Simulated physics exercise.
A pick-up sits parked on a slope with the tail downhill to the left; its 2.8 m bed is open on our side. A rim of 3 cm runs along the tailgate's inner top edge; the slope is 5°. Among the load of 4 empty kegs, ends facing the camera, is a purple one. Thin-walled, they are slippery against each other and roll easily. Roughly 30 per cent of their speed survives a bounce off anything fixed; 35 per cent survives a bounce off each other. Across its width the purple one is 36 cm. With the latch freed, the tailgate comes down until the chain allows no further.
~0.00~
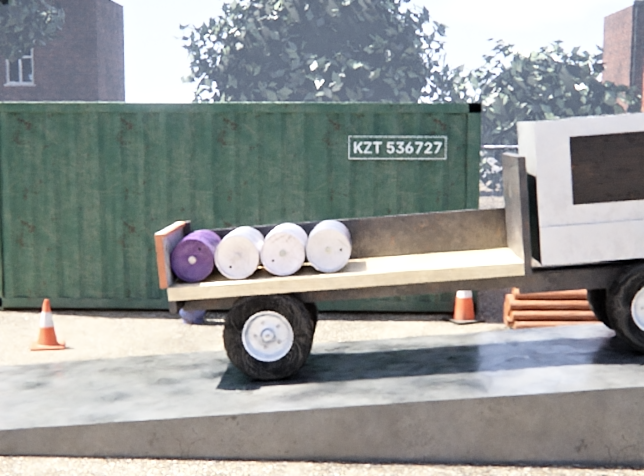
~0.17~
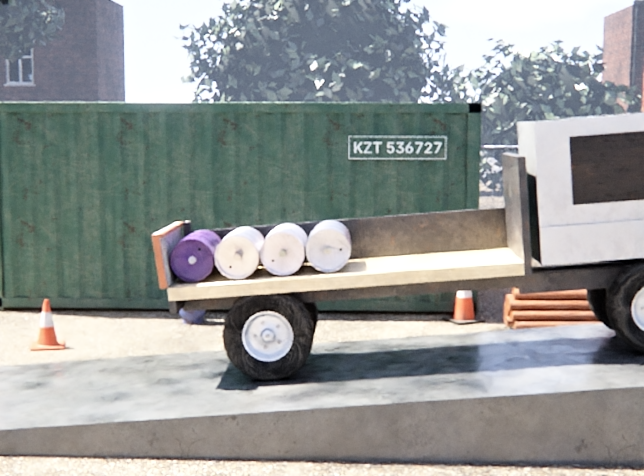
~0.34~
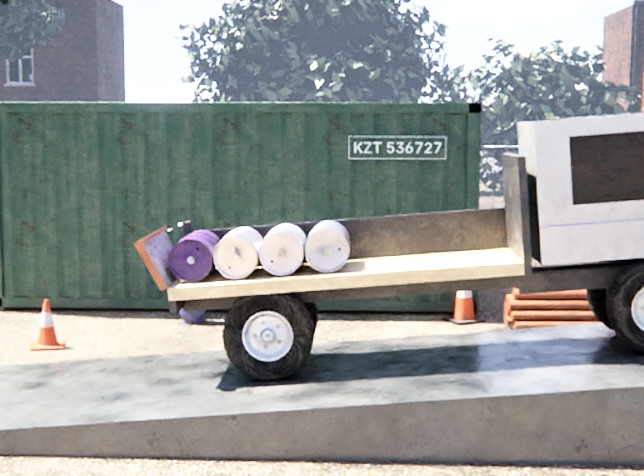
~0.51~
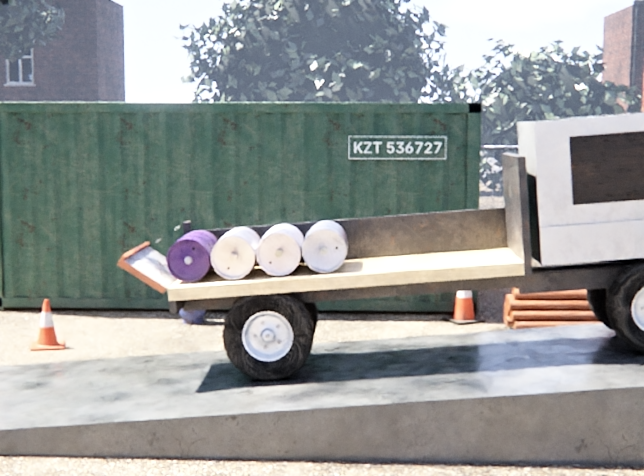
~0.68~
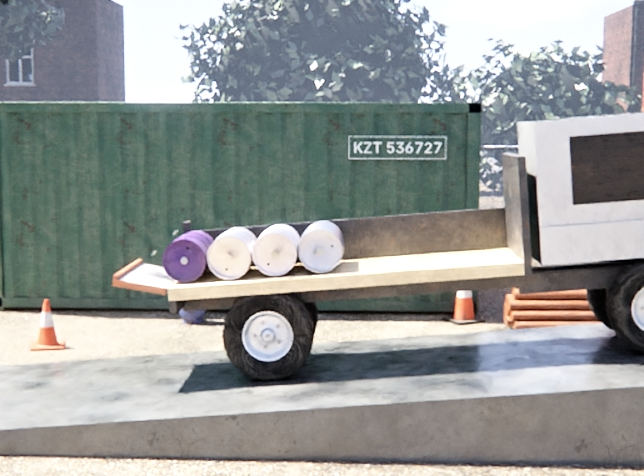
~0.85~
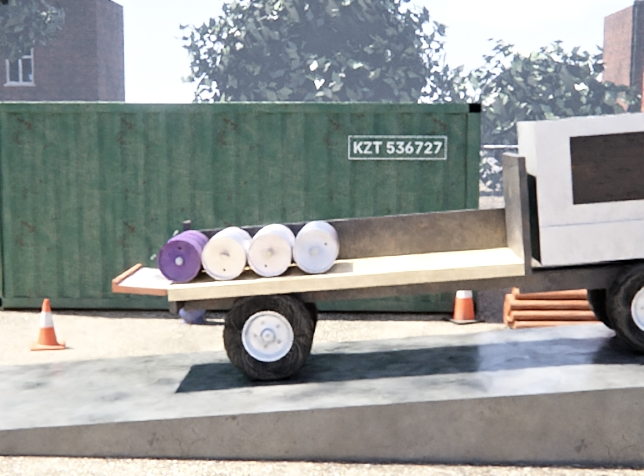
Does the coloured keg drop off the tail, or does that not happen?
It does not.
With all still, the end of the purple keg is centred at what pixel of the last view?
Look near pixel (132, 258).
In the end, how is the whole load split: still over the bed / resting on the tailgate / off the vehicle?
Respectively 3, 1, 0.
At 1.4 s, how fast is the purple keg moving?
About 0.3 m/s.
Then, 1.4 s in, purple is on the gate, 10 cm past the hinge, rolling left; 0 out so far.
In the end (2.1 s), purple is on the gate, 30 cm past the hinge; 0 out so far.
